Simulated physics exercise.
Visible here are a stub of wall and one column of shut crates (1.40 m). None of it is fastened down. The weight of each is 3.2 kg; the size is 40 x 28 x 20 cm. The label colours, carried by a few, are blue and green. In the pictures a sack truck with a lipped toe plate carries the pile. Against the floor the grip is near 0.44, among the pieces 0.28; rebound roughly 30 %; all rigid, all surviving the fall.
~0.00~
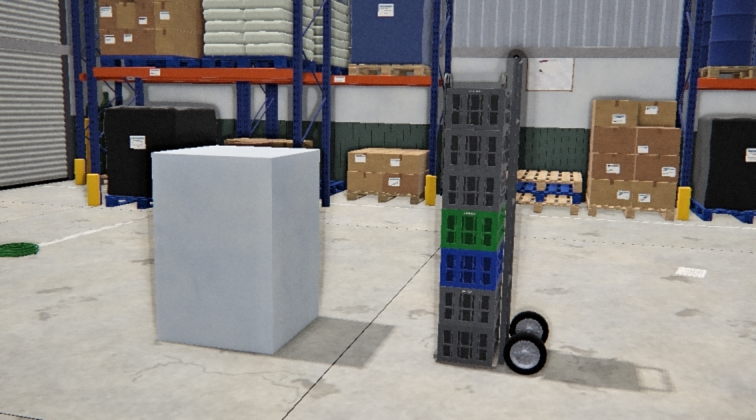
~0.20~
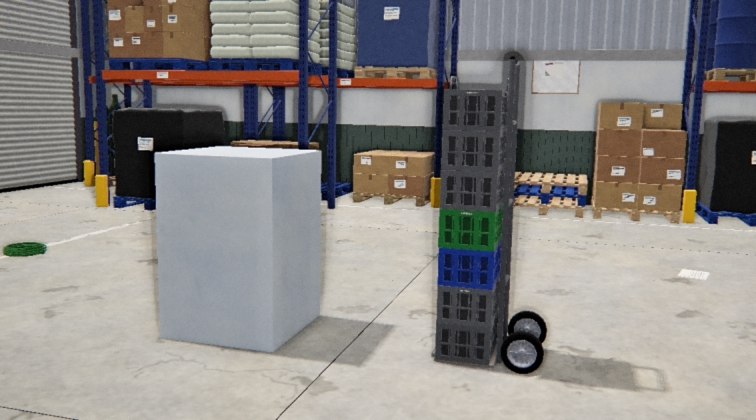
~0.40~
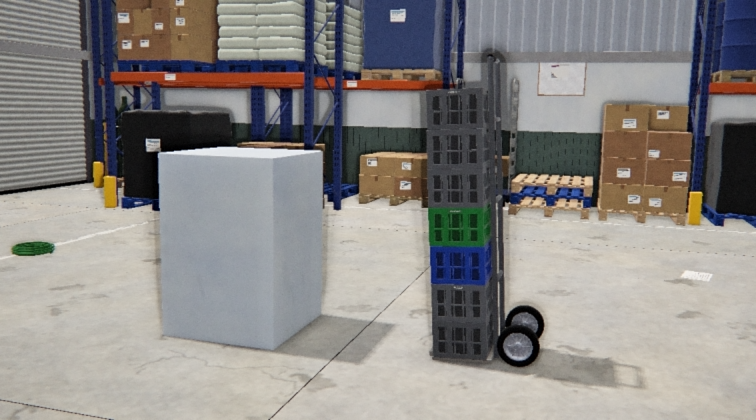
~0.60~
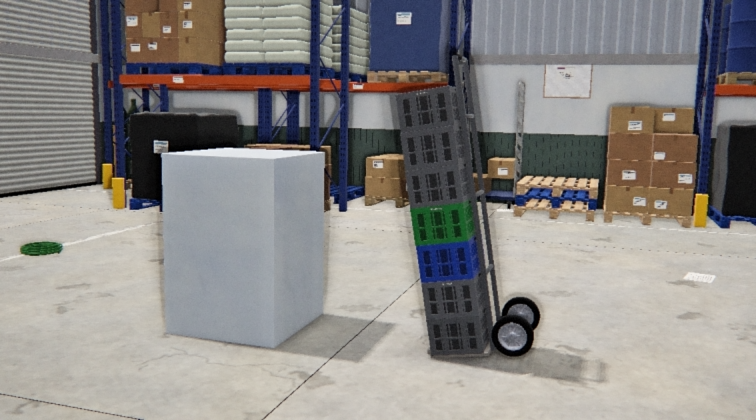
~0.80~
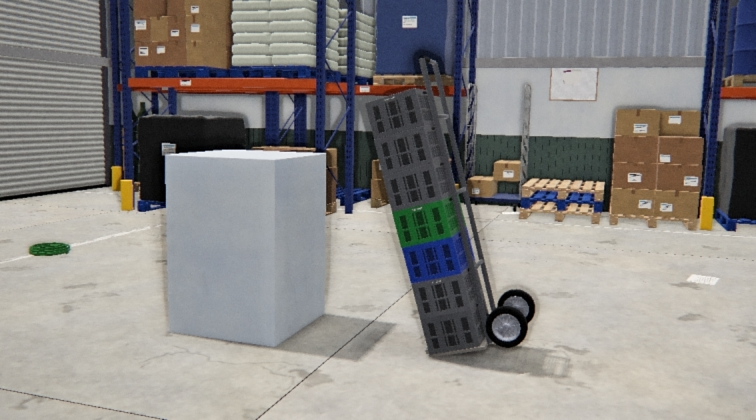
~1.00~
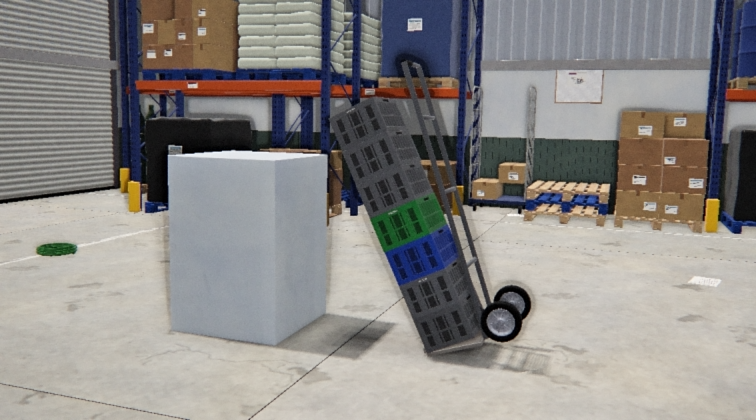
A tall column of closed crates, dark grey with one green above one blue near the middle, stands on a two-wheeled sack truck in a warehouse, seen from the front at a short distance. A pale, blocky stub of wall stands to its left, with racking and stacked cartons behind. As the camera drifts slightly around, the truck and crates tilt leftward, the crates leaning further than the frame and separating from it.
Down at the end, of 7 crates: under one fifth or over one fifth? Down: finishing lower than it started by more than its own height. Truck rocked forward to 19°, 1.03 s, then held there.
Over one fifth.
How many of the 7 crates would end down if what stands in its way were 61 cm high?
You'd end up with 5 of them.
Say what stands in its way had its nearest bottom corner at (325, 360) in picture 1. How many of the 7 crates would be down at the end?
0 in total.
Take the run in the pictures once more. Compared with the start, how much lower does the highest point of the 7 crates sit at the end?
85 cm.
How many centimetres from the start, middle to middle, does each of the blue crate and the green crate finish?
Blue shifts 70 cm and green shifts 110 cm.
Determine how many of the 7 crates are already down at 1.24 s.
1.
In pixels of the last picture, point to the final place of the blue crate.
In the final image its middle is around (357, 312).
By 1.24 s, 1 of the 7 crates down; blue crate tilted 41°; green crate tilted 41°, 11 cm lower.
By 2.20 s, 5 of the 7 crates down; blue crate tilted 57°, 25 cm lower; green crate tilted 56°, 34 cm lower.
When it is over (3.5 s), 5 of the 7 crates down; green crate on its side; blue crate on its side. That is 71 per cent. In pixels of the last frame, middles, green crate near (317, 308), blue crate near (357, 312).
